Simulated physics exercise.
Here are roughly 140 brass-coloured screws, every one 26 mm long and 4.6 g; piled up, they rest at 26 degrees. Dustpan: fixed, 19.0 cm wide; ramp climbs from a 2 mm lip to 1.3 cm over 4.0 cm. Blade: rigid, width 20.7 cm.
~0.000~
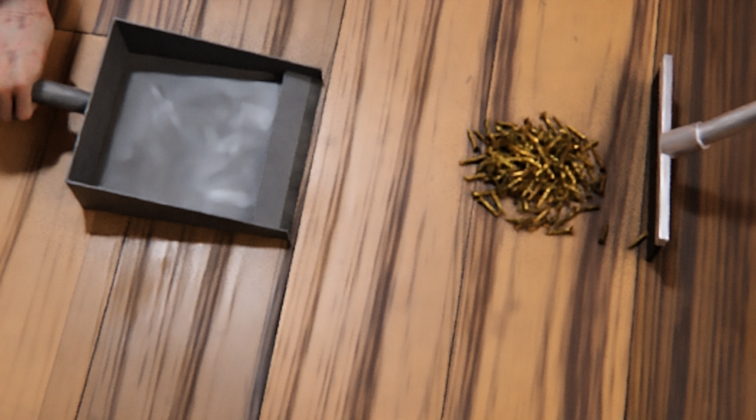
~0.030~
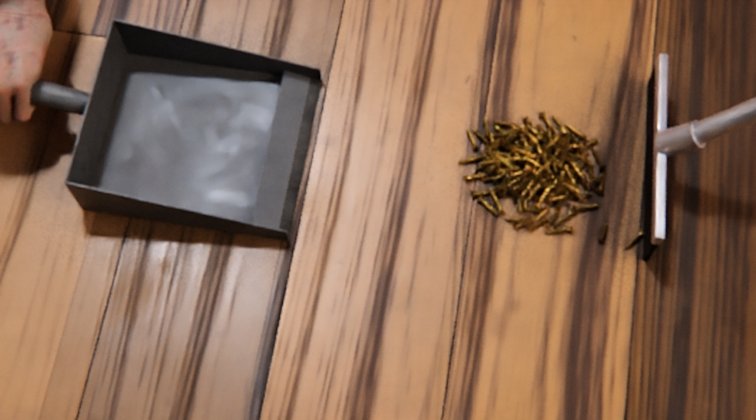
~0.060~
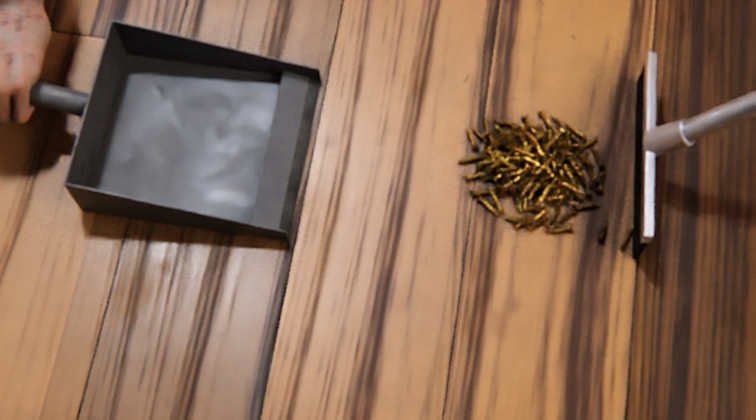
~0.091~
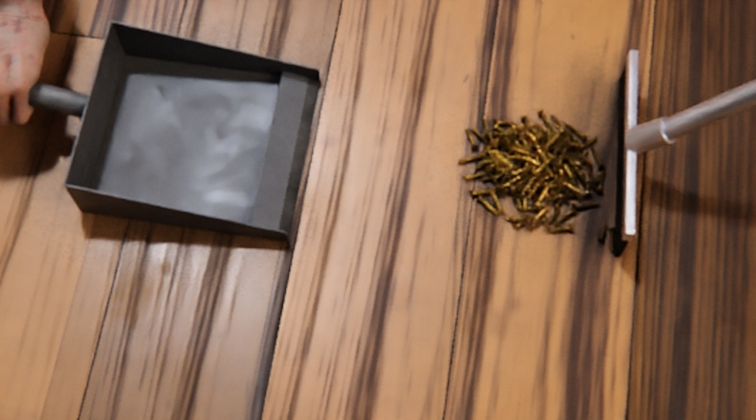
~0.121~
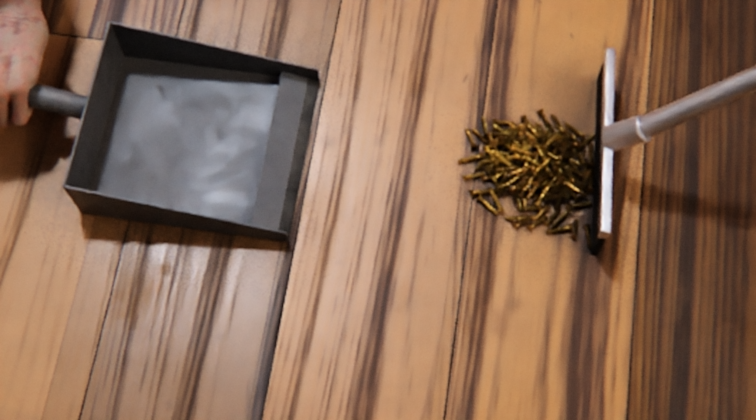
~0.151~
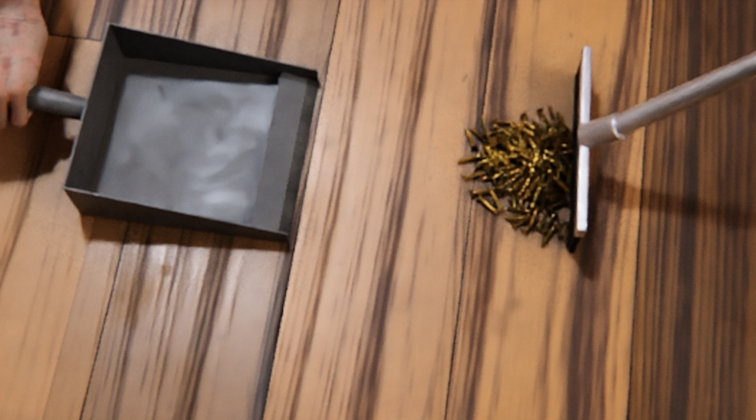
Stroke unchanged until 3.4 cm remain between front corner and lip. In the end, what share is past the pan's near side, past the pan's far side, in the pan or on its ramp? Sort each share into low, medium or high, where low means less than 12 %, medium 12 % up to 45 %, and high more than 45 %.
Shares - past the pan's near side: Low, past the pan's far side: Low, in the pan or on its ramp: Medium.
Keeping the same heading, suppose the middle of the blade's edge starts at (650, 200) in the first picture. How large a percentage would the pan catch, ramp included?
About 40 per cent.
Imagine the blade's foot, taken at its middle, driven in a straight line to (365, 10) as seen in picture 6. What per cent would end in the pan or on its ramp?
That would come to near 0 percent.
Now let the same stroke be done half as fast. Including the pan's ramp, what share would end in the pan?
About 25 per cent.
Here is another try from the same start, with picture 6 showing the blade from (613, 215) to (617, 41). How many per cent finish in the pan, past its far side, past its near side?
That ends as pan 5, far 35, and near 0.
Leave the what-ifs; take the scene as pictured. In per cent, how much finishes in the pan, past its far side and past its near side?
Near side 0, far side 5, pan 40.
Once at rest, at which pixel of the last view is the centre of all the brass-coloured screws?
Approximately (309, 144) in the last picture.
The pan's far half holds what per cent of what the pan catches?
Estimate: Close to 60 %.
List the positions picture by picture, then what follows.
Blade from (661, 240) to (665, 64), moved 0.0 cm, 0 of the pieces shifted so far; middle of the pieces at (537, 165); pan at (188, 140), in the first picture.
Blade from (657, 239) to (661, 62), moved 0.4 cm, 0 of the pieces shifted so far; middle of the pieces at (536, 164), in the second picture.
Blade from (646, 237) to (650, 61), moved 1.4 cm, 1 of the pieces shifted so far; middle of the pieces at (536, 164), in the third picture.
Blade from (628, 235) to (632, 59), moved 3.3 cm, 1 of the pieces shifted so far; middle of the pieces at (535, 163), in the fourth picture.
Blade from (604, 233) to (609, 57), moved 5.6 cm, 9 of the pieces shifted so far; middle of the pieces at (535, 163), in the fifth picture.
Blade from (580, 231) to (586, 55), moved 7.9 cm, 81 of the pieces shifted so far; middle of the pieces at (531, 160); pan at (184, 144). Its pace works out near 0.79 m/s, heading 5 degrees towards the viewer's side, in the sixth picture.
After 0.31 s, middle of the blade 16 cm from the lip; 0 % over the lip, far side 5 %, near side 0 %.
Then, at 0.42 s, middle of the blade 7 cm from the lip; 0 % over the lip, far side 5 %, near side 0 %.
Then, at 0.67 s, middle of the blade 4 cm from the lip; 40 % over the lip, far side 5 %, near side 0 %.
In the end, at 1.7 s, near side 0 %, far side 5 %, pan 40 %, in front of the lip or behind the blade 55 %.
